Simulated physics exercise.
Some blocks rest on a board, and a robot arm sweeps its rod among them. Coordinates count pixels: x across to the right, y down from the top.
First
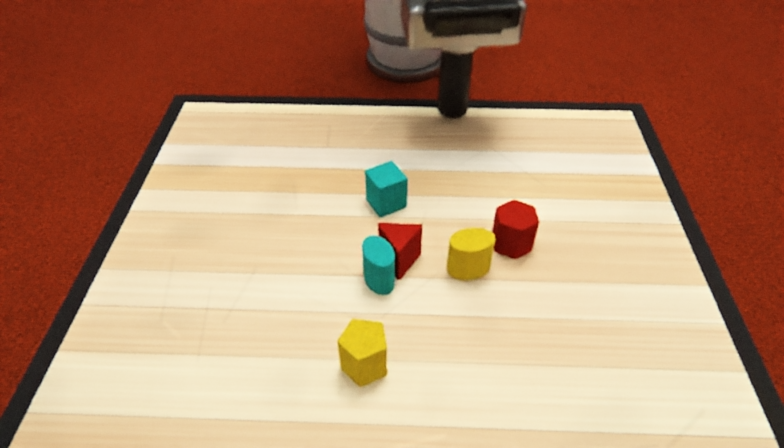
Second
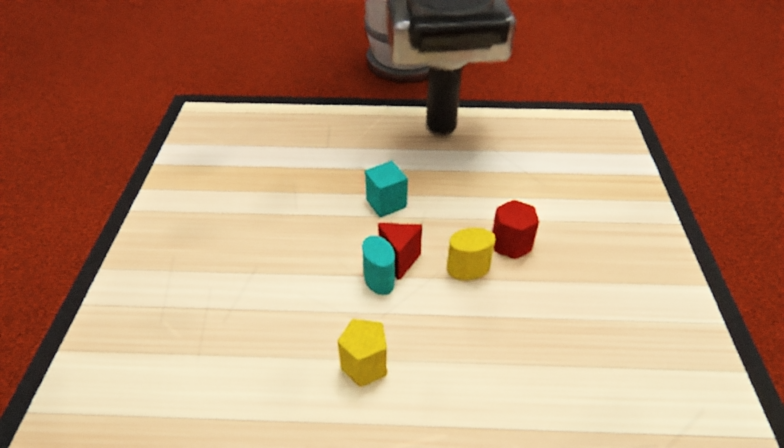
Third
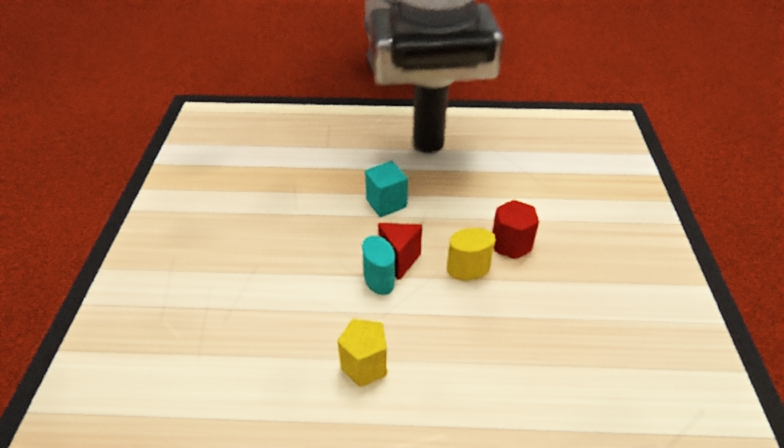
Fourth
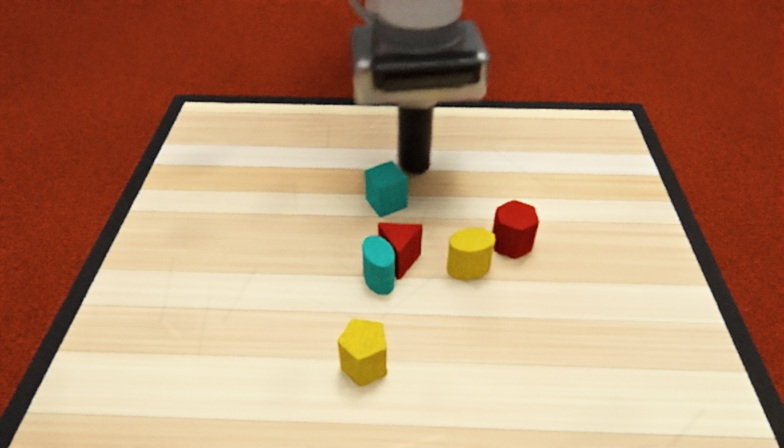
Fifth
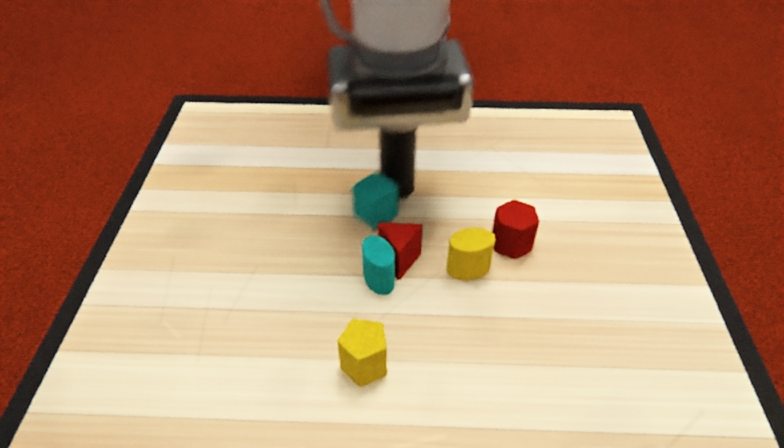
On a wooden board, a robot arm sweeps its rod down-left and nudges the turquoise cube.
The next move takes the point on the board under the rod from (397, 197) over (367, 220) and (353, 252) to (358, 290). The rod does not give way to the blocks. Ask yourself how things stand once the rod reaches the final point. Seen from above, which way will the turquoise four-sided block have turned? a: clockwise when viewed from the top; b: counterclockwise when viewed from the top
Answer: A.
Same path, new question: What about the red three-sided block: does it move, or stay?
That one stays where it is.
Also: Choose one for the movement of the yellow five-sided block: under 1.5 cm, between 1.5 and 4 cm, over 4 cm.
Net shift: Below 1.5 cm.
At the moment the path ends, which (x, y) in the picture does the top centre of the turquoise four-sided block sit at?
The middle of its upper face will lie at (314, 247).
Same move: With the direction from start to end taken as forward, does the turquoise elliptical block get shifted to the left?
In short: Yes.
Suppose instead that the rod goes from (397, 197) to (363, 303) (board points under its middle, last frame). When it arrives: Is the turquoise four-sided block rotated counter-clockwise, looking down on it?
No, I don't think so.
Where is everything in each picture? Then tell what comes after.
In the first frame, lower end of the rod at (452, 110), tops of blocks, yellow five-sided block at (363, 337), turquoise four-sided block at (386, 174), turquoise elliptical block at (378, 250), red three-sided block at (400, 232).
In the second frame, rod at (441, 126), blocks as before.
In the third frame, rod at (428, 144), blocks as before.
In the fourth frame, rod at (414, 164), blocks as before.
In the fifth frame, rod at (397, 188), yellow five-sided block at (363, 337), turquoise four-sided block at (375, 185), turquoise elliptical block at (378, 250), red three-sided block at (400, 232).
What follows on the original path. One third of the way, rod at (366, 211); turquoise four-sided block at (345, 212), turned 15° anticlockwise.
Two thirds of the way, rod at (353, 243); turquoise four-sided block at (319, 241), turned 15° clockwise.
At the end, rod at (357, 280); yellow five-sided block not moved; turquoise four-sided block at (314, 247), turned 35° clockwise; turquoise elliptical block at (397, 273), turned 50° anticlockwise; red three-sided block not moved.
